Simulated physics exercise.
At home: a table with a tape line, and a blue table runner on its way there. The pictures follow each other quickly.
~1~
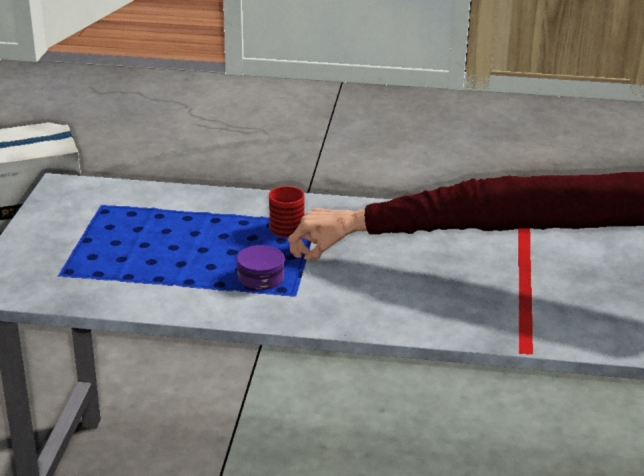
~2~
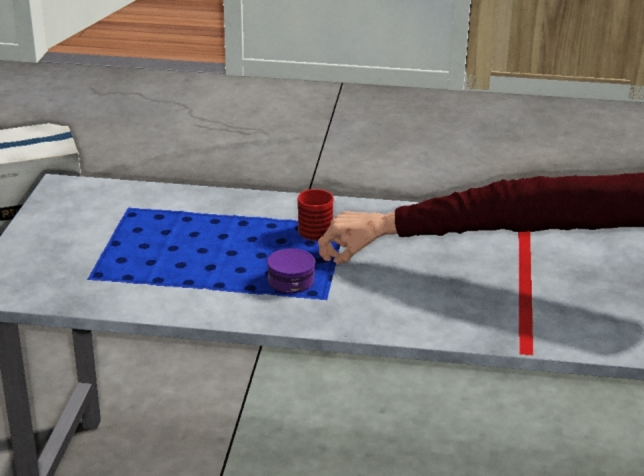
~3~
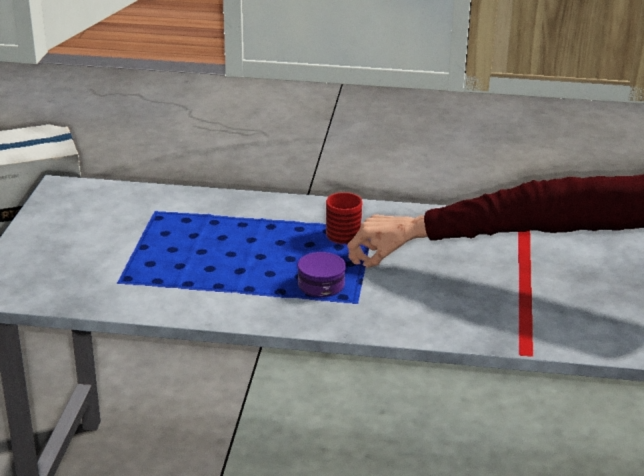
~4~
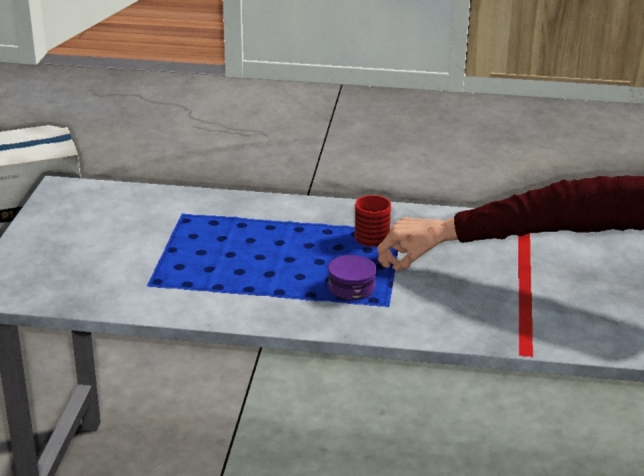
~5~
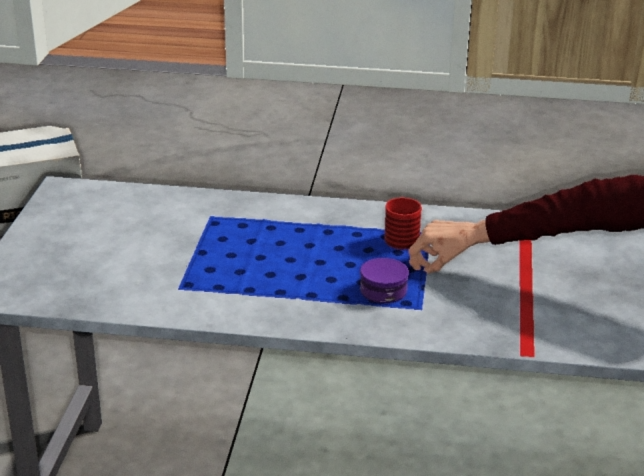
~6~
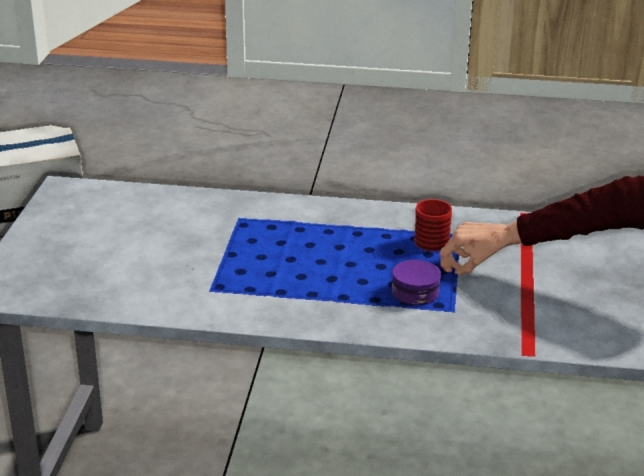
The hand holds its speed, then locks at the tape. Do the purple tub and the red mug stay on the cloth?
As it turns out, the purple tub leaves the cloth, the red mug shoots off the front.
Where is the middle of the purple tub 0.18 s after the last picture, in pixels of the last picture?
Near (525, 292).
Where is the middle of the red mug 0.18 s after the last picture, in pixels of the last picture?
At about (535, 234).
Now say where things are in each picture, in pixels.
In the first frame, table runner end (296, 297); purple tub (261, 257); red mug (287, 195); tape (526, 339).
In the second frame, table runner end (327, 300), far hem (87, 280); red mug (316, 198).
In the third frame, table runner end (358, 304); purple tub (321, 264).
In the fourth frame, table runner end (389, 307), far hem (147, 287); red mug (373, 204).
In the fifth frame, table runner end (422, 310); purple tub (385, 270).
In the sixth frame, table runner end (454, 313), far hem (209, 292); purple tub (417, 272); red mug (434, 208); tape (528, 341).
Then, 0.07 s later than the last view, hem short of the tape; purple tub on the cloth near (460, 286); red mug on the cloth near (474, 229).
Then, 0.18 s later than the last view, hem at the tape; purple tub ahead of the hem near (525, 292); red mug ahead of the hem near (535, 234).
Finally, hem at the tape; purple tub ahead of the hem near (587, 298); red mug ahead of the hem near (587, 239). The purple tub shoots off the front and the red mug slides clear of the cloth.
